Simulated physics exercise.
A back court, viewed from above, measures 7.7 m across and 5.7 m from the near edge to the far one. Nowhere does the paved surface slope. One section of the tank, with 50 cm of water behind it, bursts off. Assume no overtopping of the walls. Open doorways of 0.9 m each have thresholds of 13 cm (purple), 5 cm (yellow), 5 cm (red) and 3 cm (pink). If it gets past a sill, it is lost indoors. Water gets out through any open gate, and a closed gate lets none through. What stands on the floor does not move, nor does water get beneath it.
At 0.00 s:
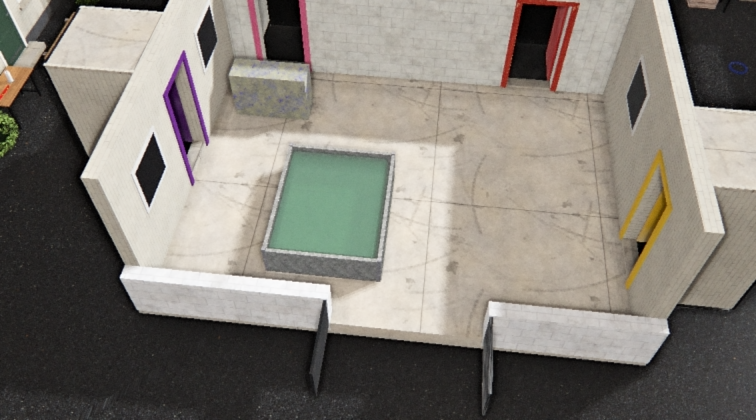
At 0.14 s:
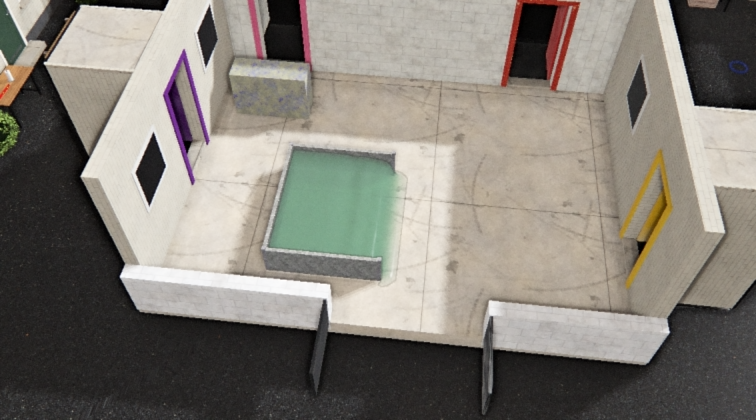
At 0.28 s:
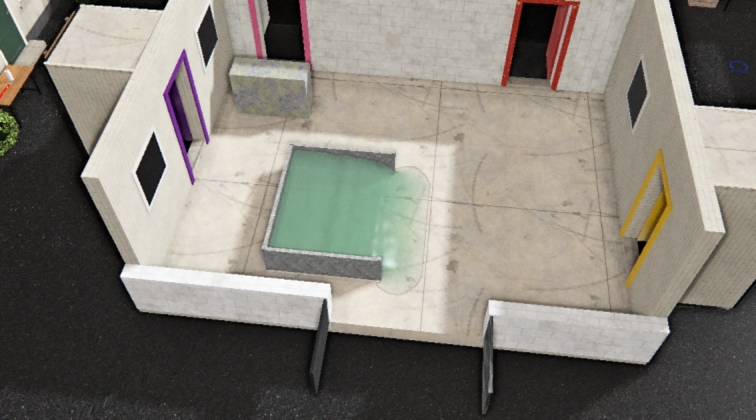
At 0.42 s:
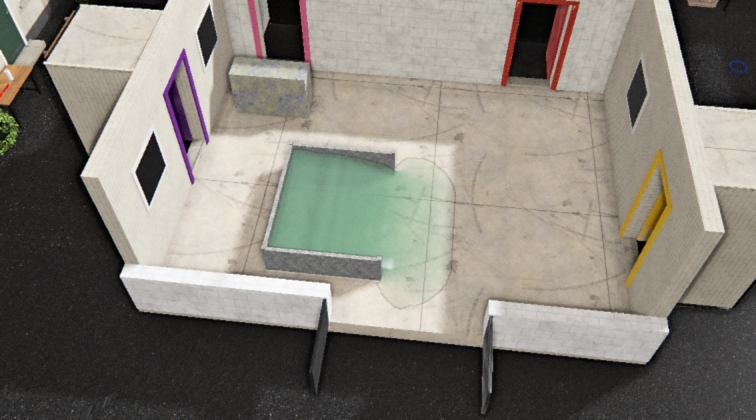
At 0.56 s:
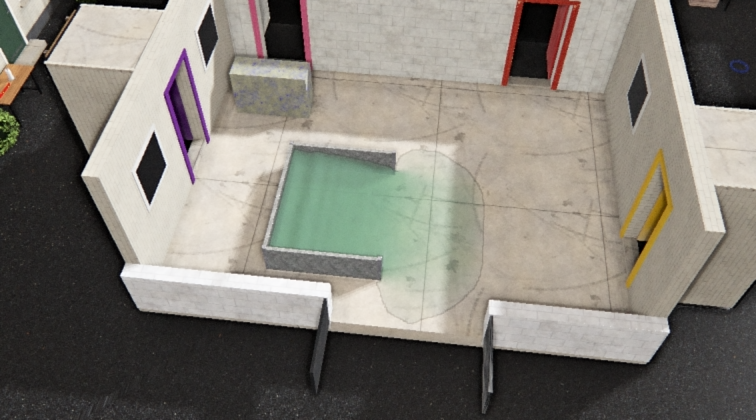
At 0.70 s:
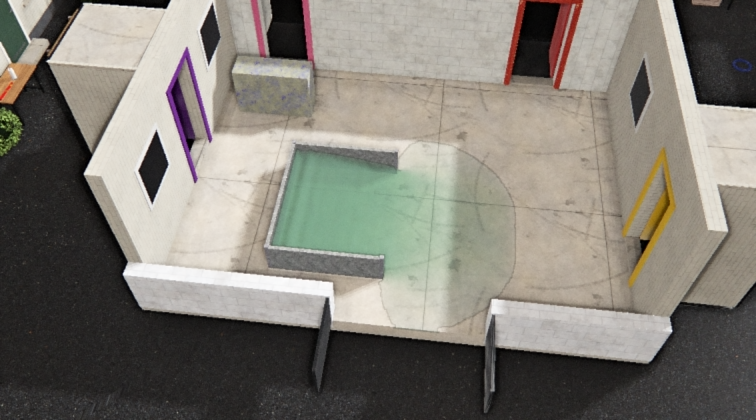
A walled court holds a tank whose right side opens, and green water spreads rightward across the floor.
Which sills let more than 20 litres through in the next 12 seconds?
In order: The purple door stops short of the limit; the yellow door overruns the limit; the red door overruns the limit; the pink door stops short of the limit.
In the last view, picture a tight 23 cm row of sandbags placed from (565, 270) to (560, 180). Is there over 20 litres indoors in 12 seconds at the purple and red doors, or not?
Against that limit: Purple not over, red over.
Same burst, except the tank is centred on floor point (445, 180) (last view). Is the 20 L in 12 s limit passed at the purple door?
In that case purple comes out short of the limit.
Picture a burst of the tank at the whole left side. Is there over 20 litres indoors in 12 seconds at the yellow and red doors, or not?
With respect to that limit, yellow ends up inside it, red ends up inside it.
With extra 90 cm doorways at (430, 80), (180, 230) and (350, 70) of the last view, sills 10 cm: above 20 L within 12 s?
Result in order - not enough, not enough, not enough.
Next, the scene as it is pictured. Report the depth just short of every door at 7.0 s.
You'd get purple at 0 cm, yellow at 7 cm, red at 10 cm, and pink at 0 cm.
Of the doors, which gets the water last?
Purple.
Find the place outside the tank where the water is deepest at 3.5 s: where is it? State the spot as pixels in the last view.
Look around (601, 99).
After 1.4 s water covers 35 % of the floor and is deepest (20 cm) near (394, 256); purple door not reached, yellow door 3 cm at the sill, 0 L in, red door not reached, pink door not reached.
After 2.2 s water covers 45 % of the floor and is deepest (30 cm) near (628, 327); purple door not reached, yellow door 9 cm at the sill, 57 L in, red door not reached, pink door not reached.
After 3.5 s water covers 50 % of the floor and is deepest (26 cm) near (601, 99); purple door not reached, yellow door 19 cm at the sill, 183 L in, red door 5 cm at the sill, 0 L in, pink door not reached.
After 7.0 s water covers 65 % of the floor and is deepest (12 cm) near (512, 86); purple door not reached, yellow door 7 cm at the sill, 280 L in, red door 10 cm at the sill, 30 L in, pink door not reached.
After 12.0 s water covers 85 % of the floor and is deepest (10 cm) near (247, 65); purple door 5 cm at the sill, 0 L in, yellow door 4 cm at the sill, 283 L in, red door 5 cm at the sill, 53 L in, pink door 6 cm at the sill, 5 L in.
